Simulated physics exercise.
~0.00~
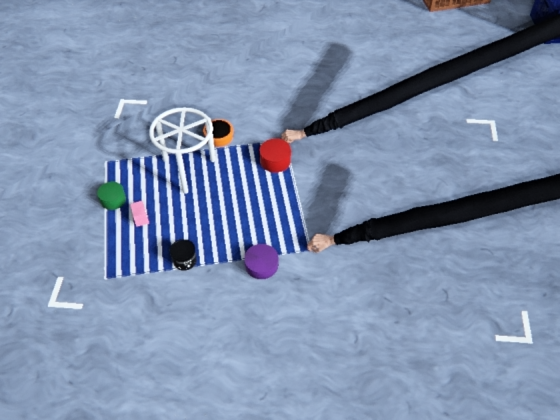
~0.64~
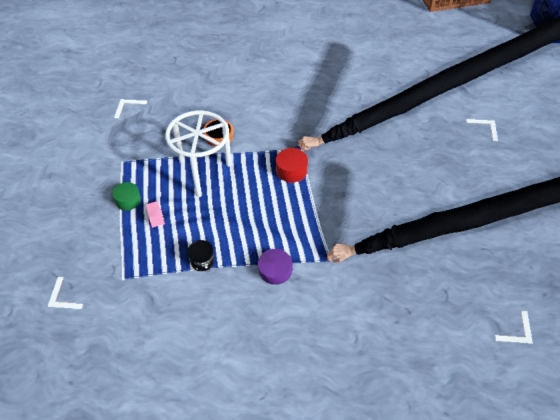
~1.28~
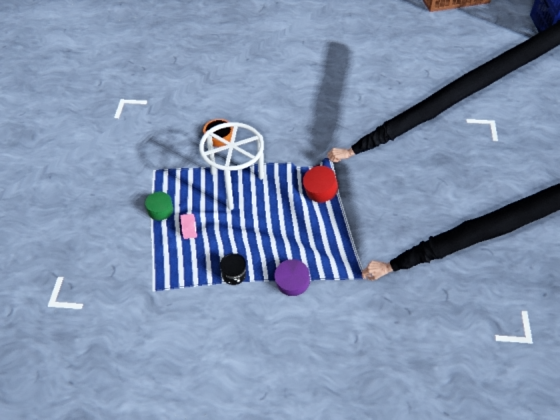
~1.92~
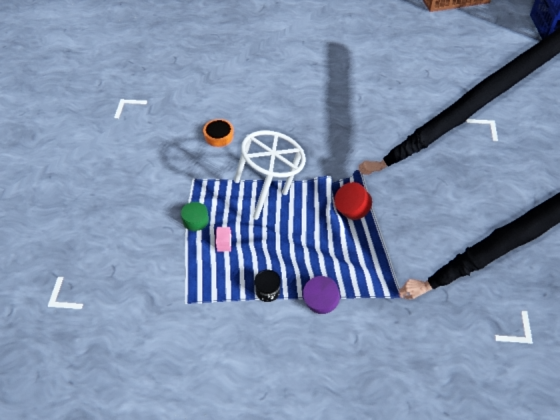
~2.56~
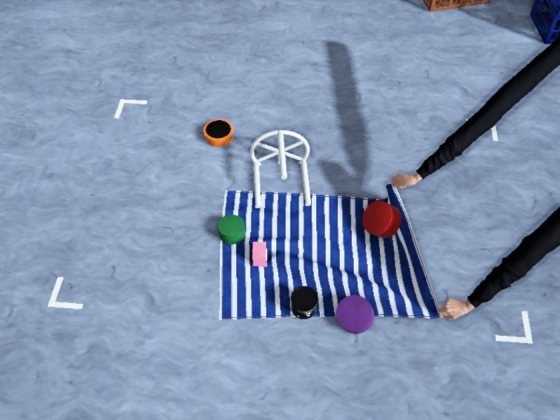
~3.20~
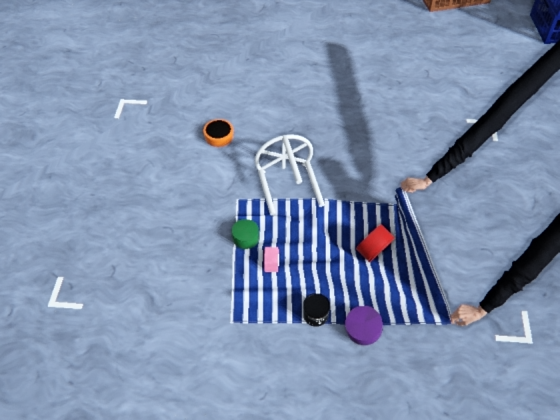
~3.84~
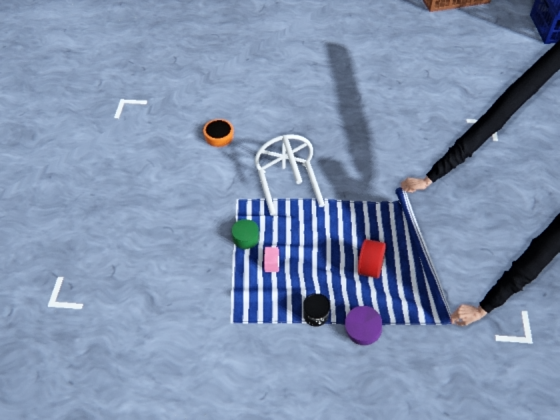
Two hands drag a striped rug right, carrying tubs while a white stool tips over.
